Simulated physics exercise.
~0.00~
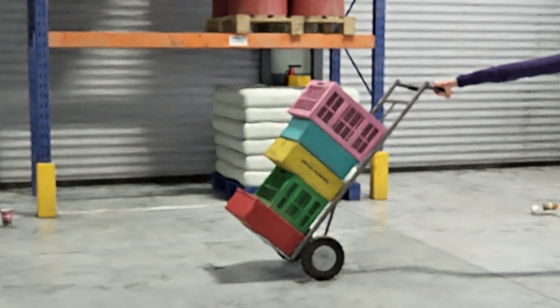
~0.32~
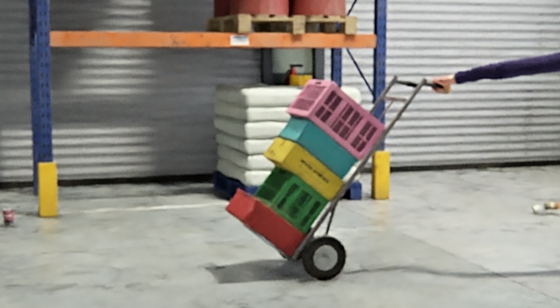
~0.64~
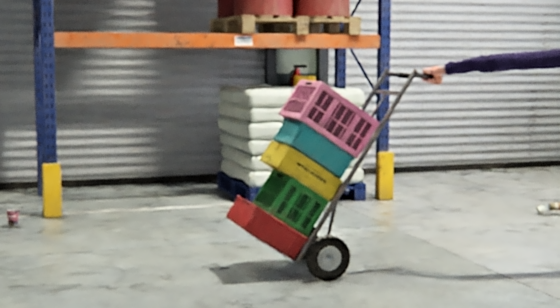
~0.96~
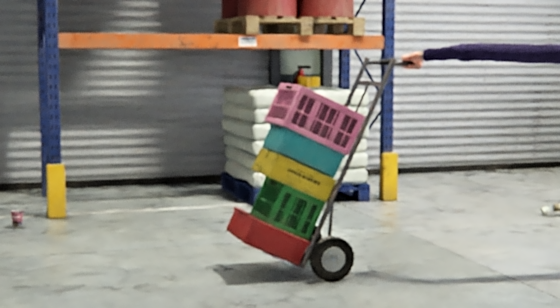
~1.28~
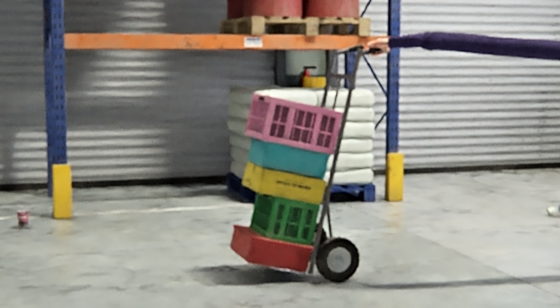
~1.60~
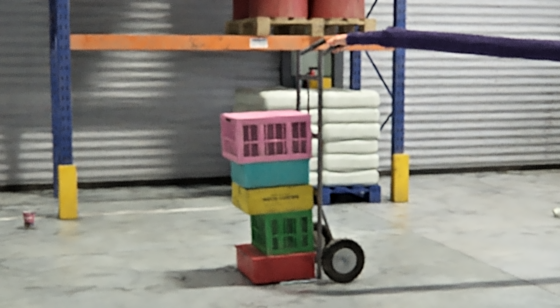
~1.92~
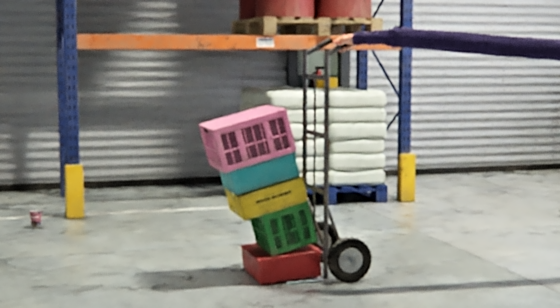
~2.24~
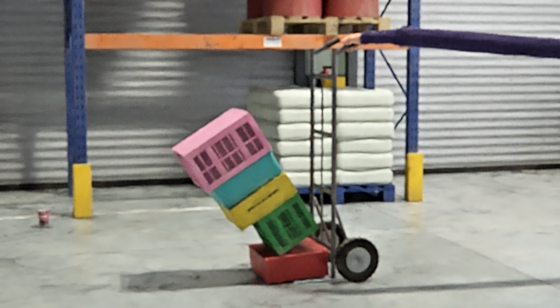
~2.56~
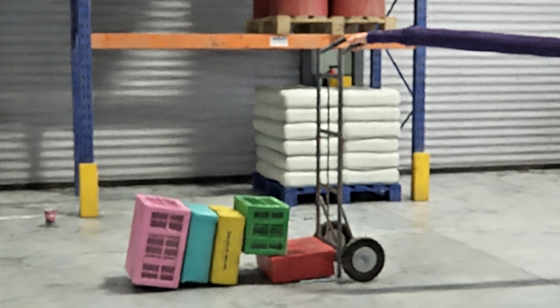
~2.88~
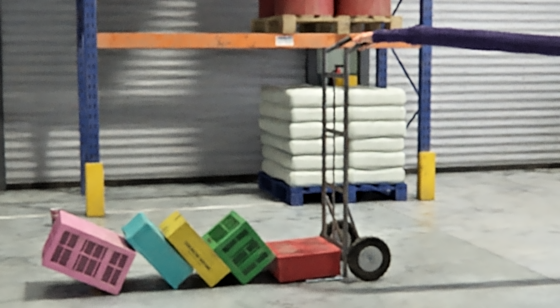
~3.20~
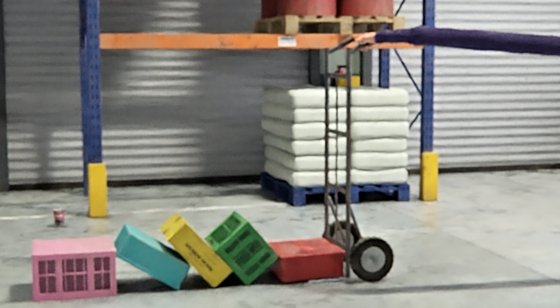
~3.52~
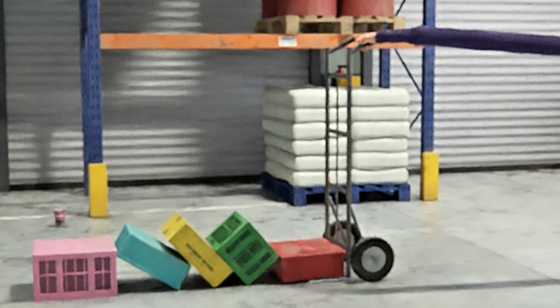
A hand truck stacked with five colourful crates was tipped upright by an outstretched arm, and the upper four leaned left and toppled onto the floor, ending in a slanting row with the pink one farthest left, while the red one stayed at the truck's base.
